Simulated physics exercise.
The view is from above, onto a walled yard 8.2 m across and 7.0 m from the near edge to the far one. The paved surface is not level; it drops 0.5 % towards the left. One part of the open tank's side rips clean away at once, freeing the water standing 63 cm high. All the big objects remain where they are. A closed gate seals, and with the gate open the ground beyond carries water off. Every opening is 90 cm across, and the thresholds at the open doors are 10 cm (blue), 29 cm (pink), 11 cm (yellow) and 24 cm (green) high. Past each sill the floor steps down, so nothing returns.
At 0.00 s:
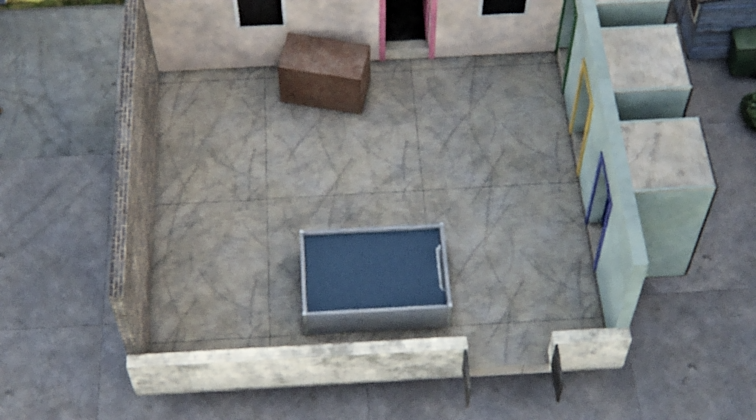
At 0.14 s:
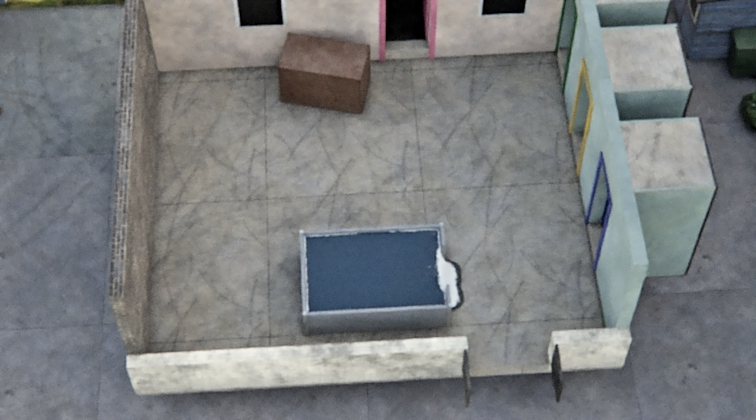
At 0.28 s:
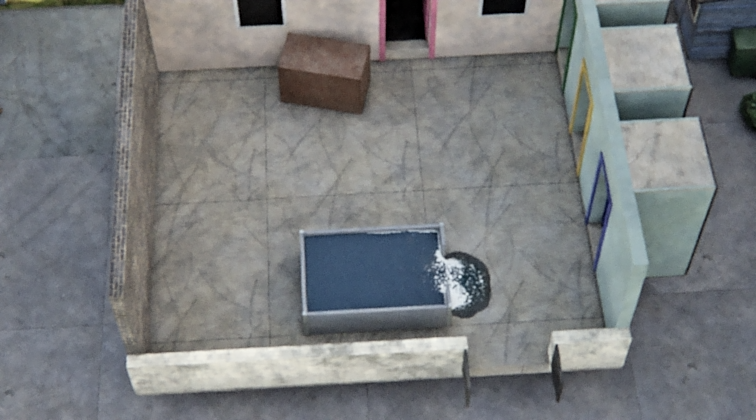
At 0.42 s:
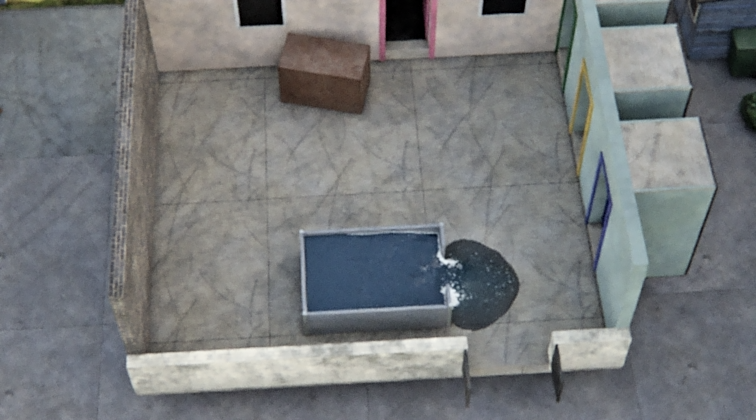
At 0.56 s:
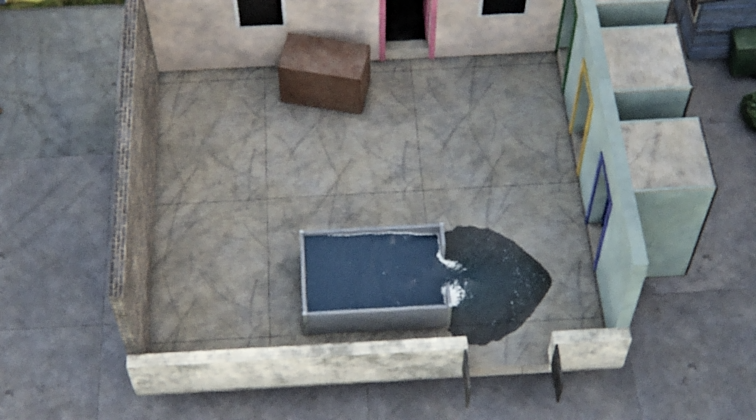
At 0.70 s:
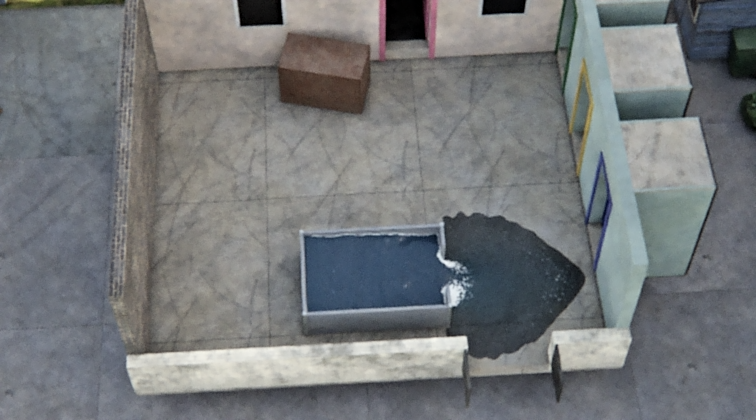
Walled paved yard seen from above, water bursting through the right side of an open tank and spreading rightward in a dark, widening pool.
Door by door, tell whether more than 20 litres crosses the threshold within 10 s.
Blue door - yes, pink door - no, yellow door - no, green door - no.
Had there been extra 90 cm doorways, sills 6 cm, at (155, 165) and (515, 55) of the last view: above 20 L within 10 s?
Check, in order - pass / fail.
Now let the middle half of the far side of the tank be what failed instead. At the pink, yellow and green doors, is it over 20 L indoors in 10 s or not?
Then it goes pink fine, yellow fine, green fine.
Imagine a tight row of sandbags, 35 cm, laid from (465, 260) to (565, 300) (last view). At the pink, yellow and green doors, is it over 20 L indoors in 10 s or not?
Pink within the limit, yellow within the limit, green within the limit.
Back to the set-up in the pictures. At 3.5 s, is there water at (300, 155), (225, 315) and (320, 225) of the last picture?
Listed in sequence, the spots are bone dry, bone dry and bone dry.
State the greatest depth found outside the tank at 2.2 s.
It gets to some 32 cm.
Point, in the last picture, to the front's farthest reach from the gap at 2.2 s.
Near (565, 123).
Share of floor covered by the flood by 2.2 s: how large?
Wet share: About 20 %.
After 1.4 s water covers 15 % of the floor and is deepest (31 cm) near (605, 347); blue door 18 cm at the sill, 13 L in, pink door not reached, yellow door not reached, green door not reached.
After 2.2 s water covers 20 % of the floor and is deepest (32 cm) near (597, 304); blue door 24 cm at the sill, 58 L in, pink door not reached, yellow door 8 cm at the sill, 0 L in, green door not reached.
After 3.5 s water covers 25 % of the floor and is deepest (20 cm) near (605, 347); blue door 19 cm at the sill, 126 L in, pink door not reached, yellow door 8 cm at the sill, 0 L in, green door 3 cm at the sill, 0 L in.
After 6.0 s water covers 40 % of the floor and is deepest (18 cm) near (605, 347); blue door 15 cm at the sill, 174 L in, pink door 6 cm at the sill, 0 L in, yellow door 7 cm at the sill, 0 L in, green door 10 cm at the sill, 0 L in.
After 10.0 s water covers 55 % of the floor and is deepest (15 cm) near (327, 73); blue door 8 cm at the sill, 185 L in, pink door 8 cm at the sill, 0 L in, yellow door 4 cm at the sill, 0 L in, green door 7 cm at the sill, 0 L in.
